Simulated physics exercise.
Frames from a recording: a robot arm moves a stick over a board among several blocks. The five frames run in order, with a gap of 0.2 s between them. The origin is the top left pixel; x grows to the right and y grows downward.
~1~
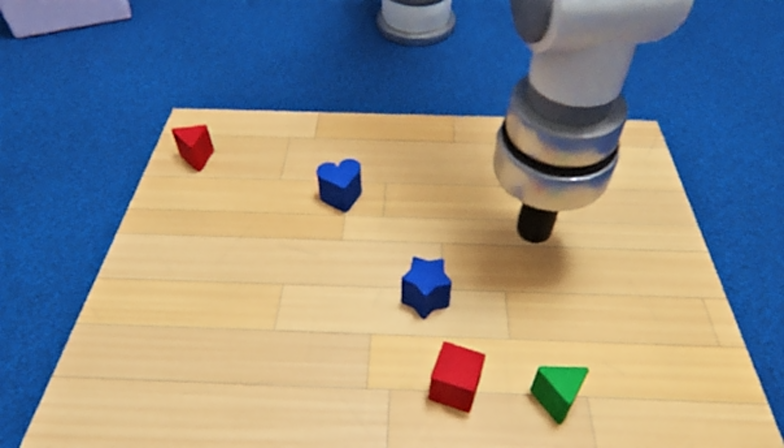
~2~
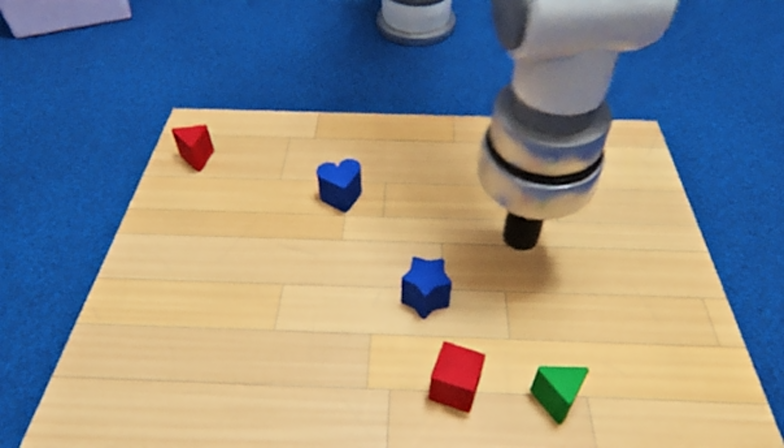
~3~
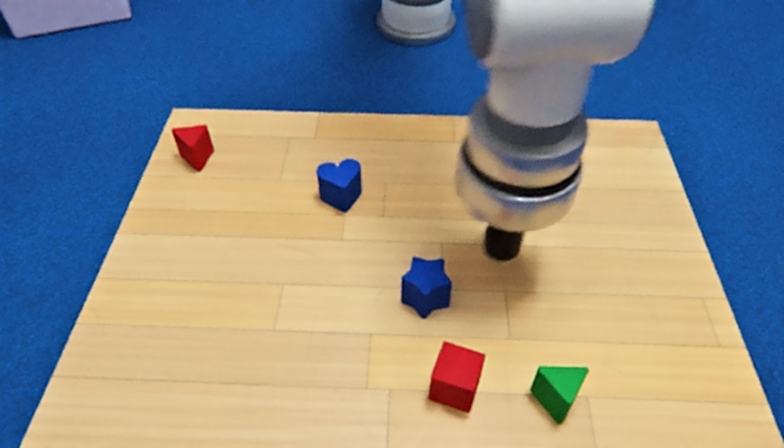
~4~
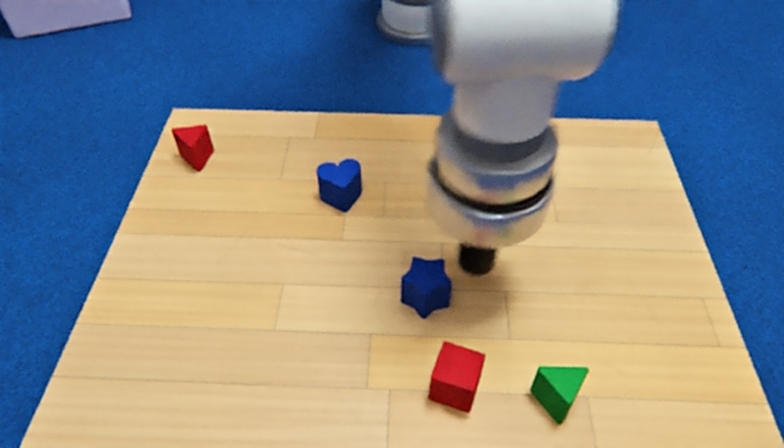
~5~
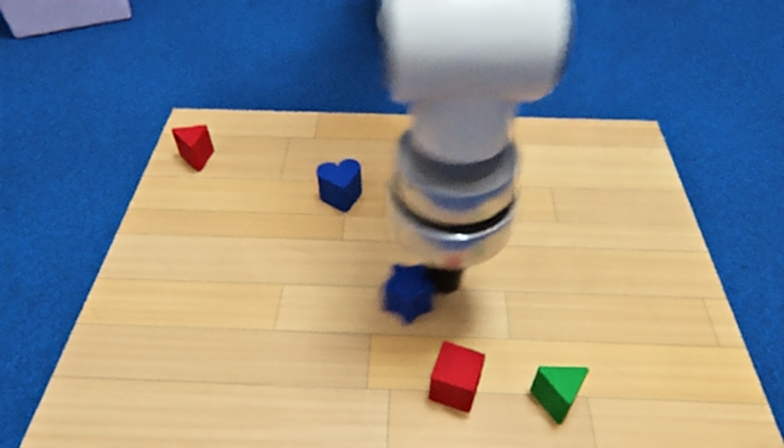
On a wooden board with a few red, blue and green blocks, a robot arm moved its black stick left and toward the viewer, then nudged the blue star slightly to the left.
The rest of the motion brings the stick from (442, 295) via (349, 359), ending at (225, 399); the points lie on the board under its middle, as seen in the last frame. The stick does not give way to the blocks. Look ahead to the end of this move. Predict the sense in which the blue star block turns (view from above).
Top view: Clockwise.
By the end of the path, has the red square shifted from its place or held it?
It will be resting on its spot.
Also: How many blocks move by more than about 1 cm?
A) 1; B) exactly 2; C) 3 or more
A.
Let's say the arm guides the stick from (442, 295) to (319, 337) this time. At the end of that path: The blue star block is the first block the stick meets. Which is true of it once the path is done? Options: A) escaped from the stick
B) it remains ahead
B.
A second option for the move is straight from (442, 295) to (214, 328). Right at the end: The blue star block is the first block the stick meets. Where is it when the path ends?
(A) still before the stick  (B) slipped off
Letter A.
The first path, step by step. One third of the way, stick (382, 323); blue star block (345, 302), turned 40° clockwise.
Two thirds of the way, stick (307, 363); blue star block (326, 306), turned 85° clockwise.
At the end, stick (219, 386); blue star block (326, 306), turned 85° clockwise; red square unmoved.
